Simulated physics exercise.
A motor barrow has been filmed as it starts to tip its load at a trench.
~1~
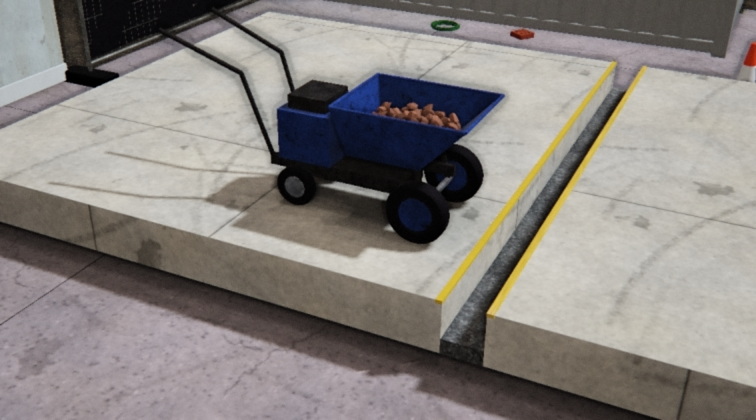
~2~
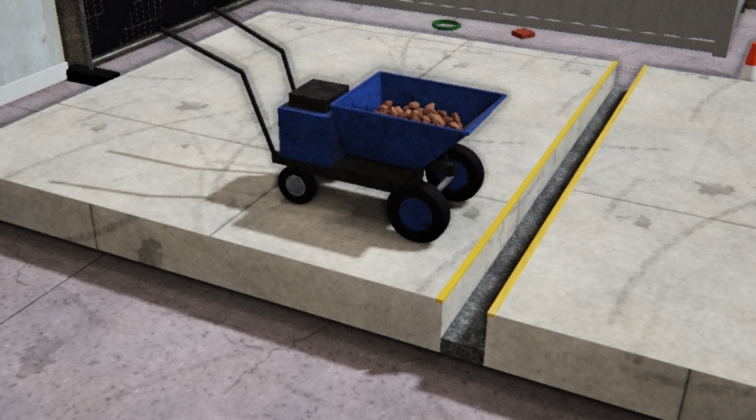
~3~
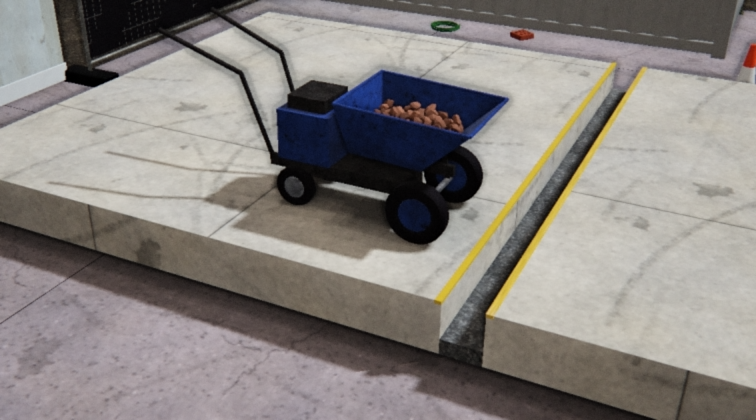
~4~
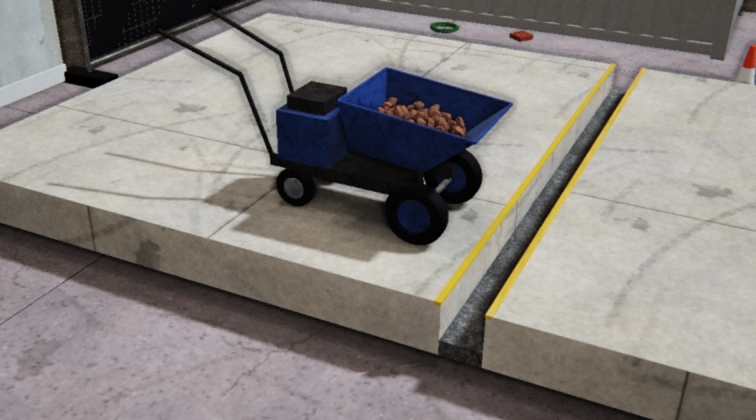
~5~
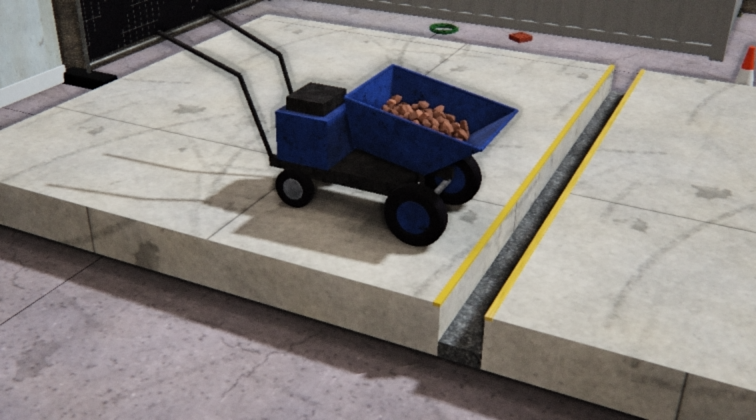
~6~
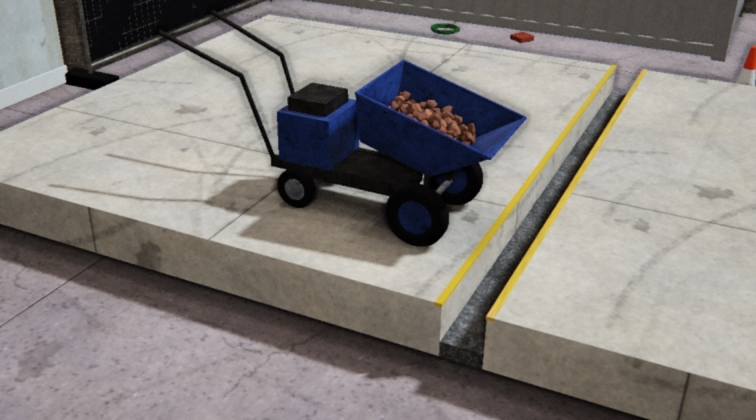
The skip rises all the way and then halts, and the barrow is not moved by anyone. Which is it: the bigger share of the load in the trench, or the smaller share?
The smaller share.
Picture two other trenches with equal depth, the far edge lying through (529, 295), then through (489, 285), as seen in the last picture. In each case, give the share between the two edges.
Well, it'd be something like 70 per cent the first time and 0 per cent the second.
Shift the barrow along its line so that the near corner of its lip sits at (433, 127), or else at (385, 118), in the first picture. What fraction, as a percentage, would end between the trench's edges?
Estimates: 100 %, 40 %.
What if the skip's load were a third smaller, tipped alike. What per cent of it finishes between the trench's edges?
Roughly 0 percent of the load.
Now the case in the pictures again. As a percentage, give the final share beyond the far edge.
That share comes out near 55 in a hundred.
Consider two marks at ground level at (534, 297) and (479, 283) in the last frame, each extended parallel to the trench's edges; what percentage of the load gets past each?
I'd say some 30 in a hundred, and after that 60 in a hundred.
Soon, skip tipped steeply; all in the skip.
A while on, skip tipped right over; most in the skip; about a quarter beyond it.
Towards the end, skip tipped right over; about half in the skip; a stray few in or heaped over the trench; about half beyond it.
Finally, skip tipped right over; about half in the skip; a stray few in or heaped over the trench; about half beyond it.
